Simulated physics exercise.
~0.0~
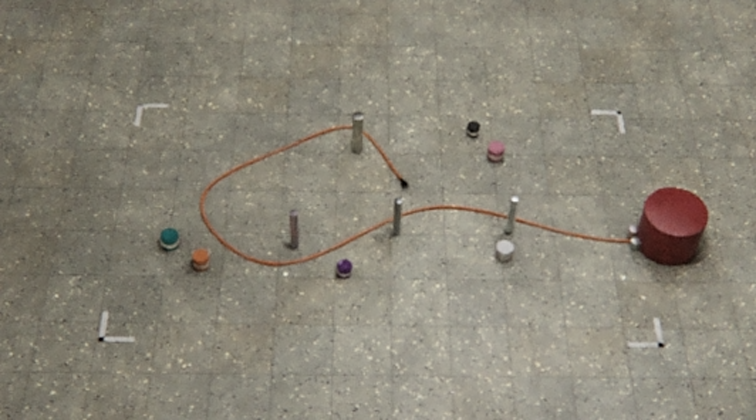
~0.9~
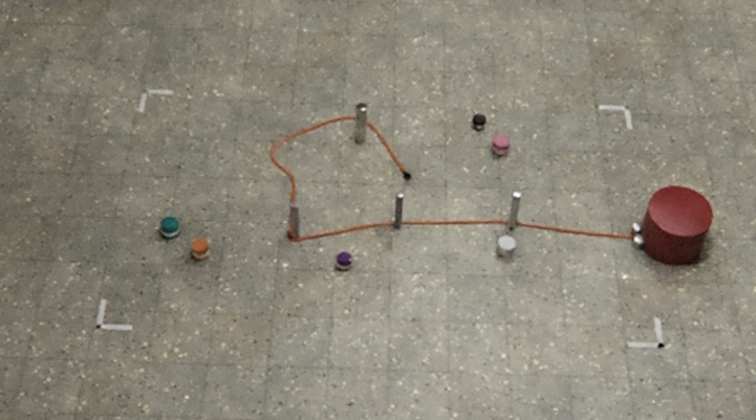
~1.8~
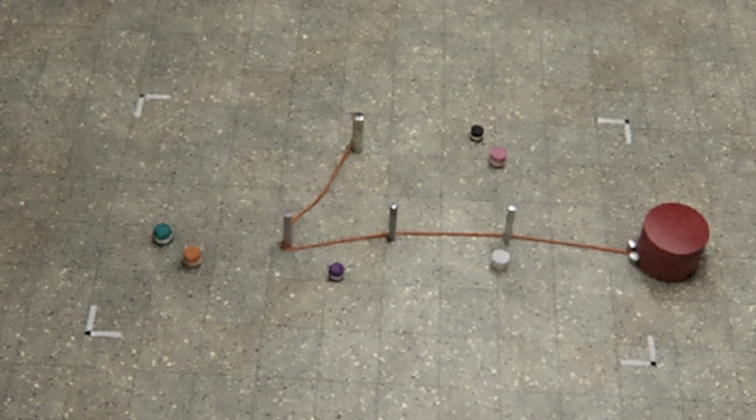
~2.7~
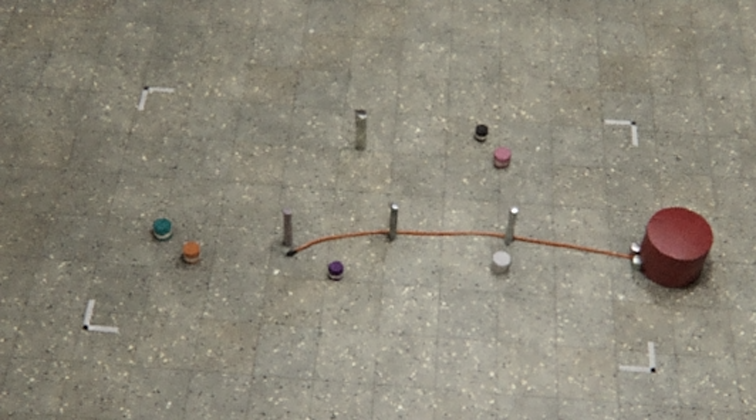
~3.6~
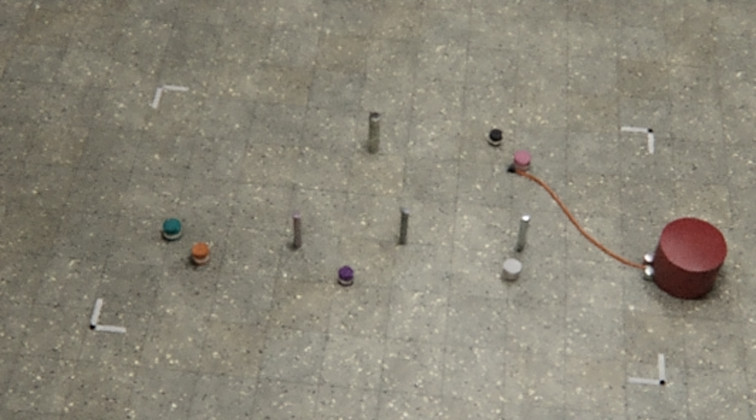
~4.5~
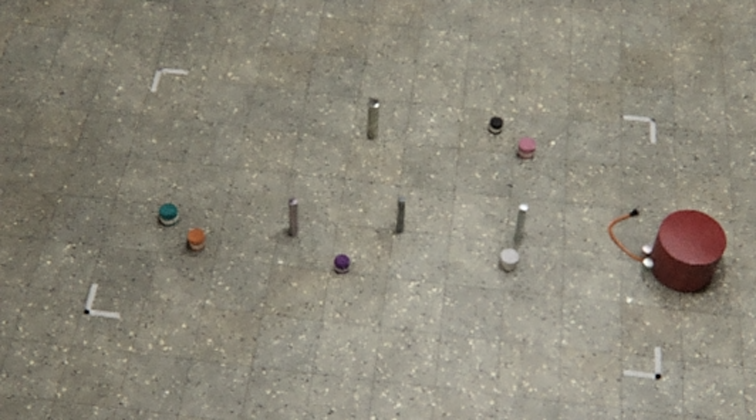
Orange cable winding round upright metal posts on a speckled floor, sliding free and drawing into a red drum, leaving a short end out.
